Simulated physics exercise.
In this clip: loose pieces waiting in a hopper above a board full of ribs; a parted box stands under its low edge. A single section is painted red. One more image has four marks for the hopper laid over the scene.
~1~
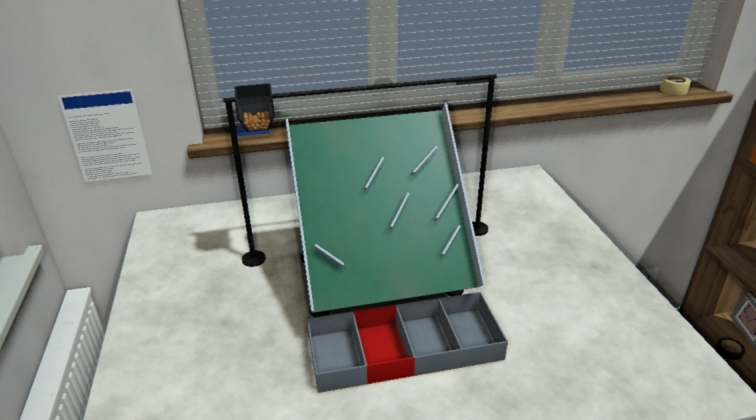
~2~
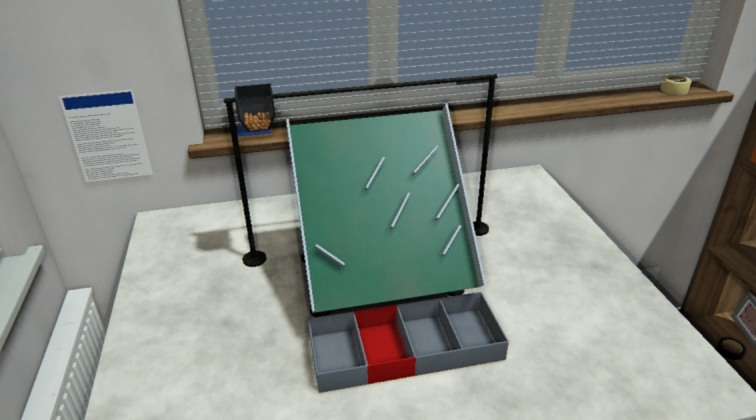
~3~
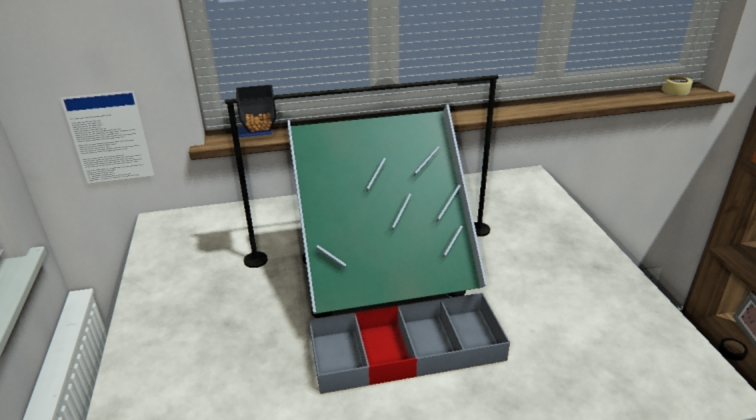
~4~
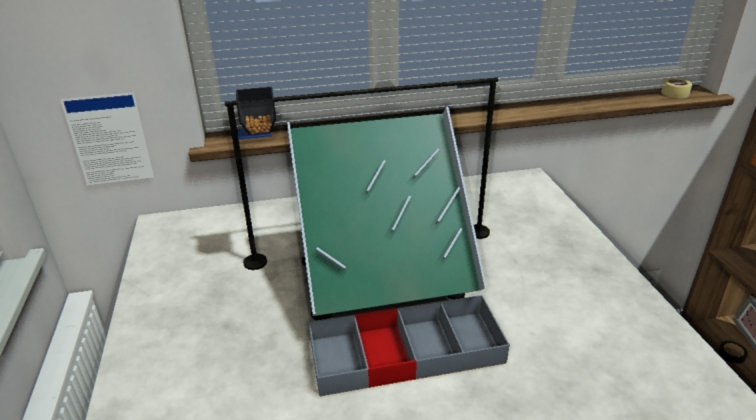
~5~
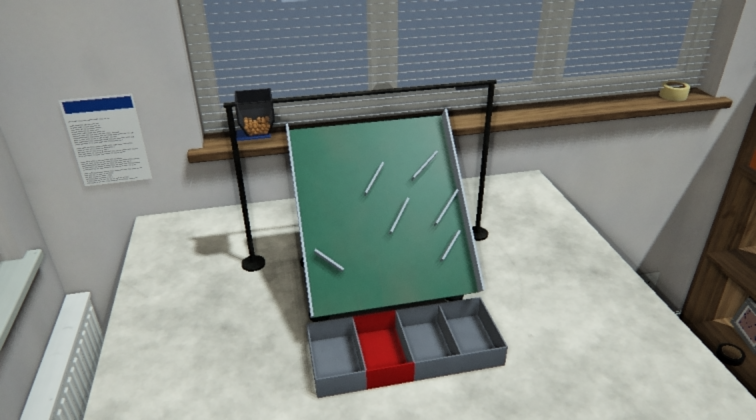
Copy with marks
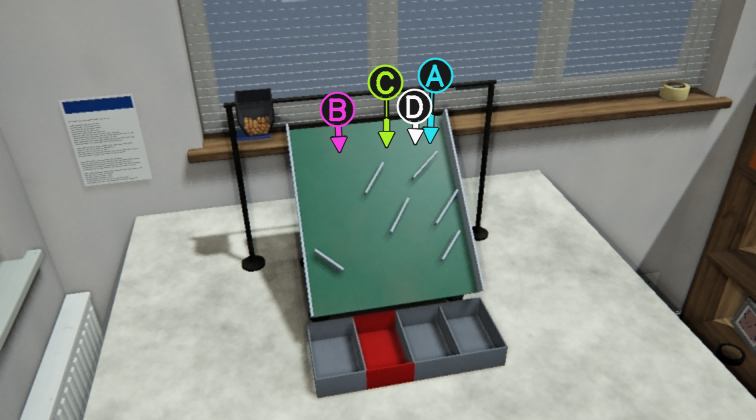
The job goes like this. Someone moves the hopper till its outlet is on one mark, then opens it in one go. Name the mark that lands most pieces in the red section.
Choose B.
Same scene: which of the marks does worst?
The answer is A.
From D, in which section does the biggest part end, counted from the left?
The second.
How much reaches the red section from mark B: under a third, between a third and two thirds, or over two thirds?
Over two thirds.
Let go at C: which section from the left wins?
The second from the left.
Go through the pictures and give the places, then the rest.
Hopper at (257, 122), roasted chickpeas, door shut, in the first picture.
Ribs (367, 187) to (384, 157), (415, 172) to (438, 146), in the second picture.
Ribs (393, 227) to (410, 194), (439, 219) to (460, 185), in the third picture.
Ribs (317, 248) to (345, 267), (445, 257) to (461, 229), in the fourth picture.
Red section at (390, 375), number 2 of 4 from the left, in the fifth picture.
On the marked copy, mark A meets the board at (430, 137); mark B meets the board at (339, 146); mark C meets the board at (386, 141); mark D meets the board at (415, 138).
With A, about a quarter in the red section, about half in other sections, about a quarter held on the board.
With B, nearly all in the red section, a stray few in other sections.
With C, about two thirds in the red section, about a third in other sections.
With D, about half in the red section, about a quarter in other sections, about a quarter held on the board.
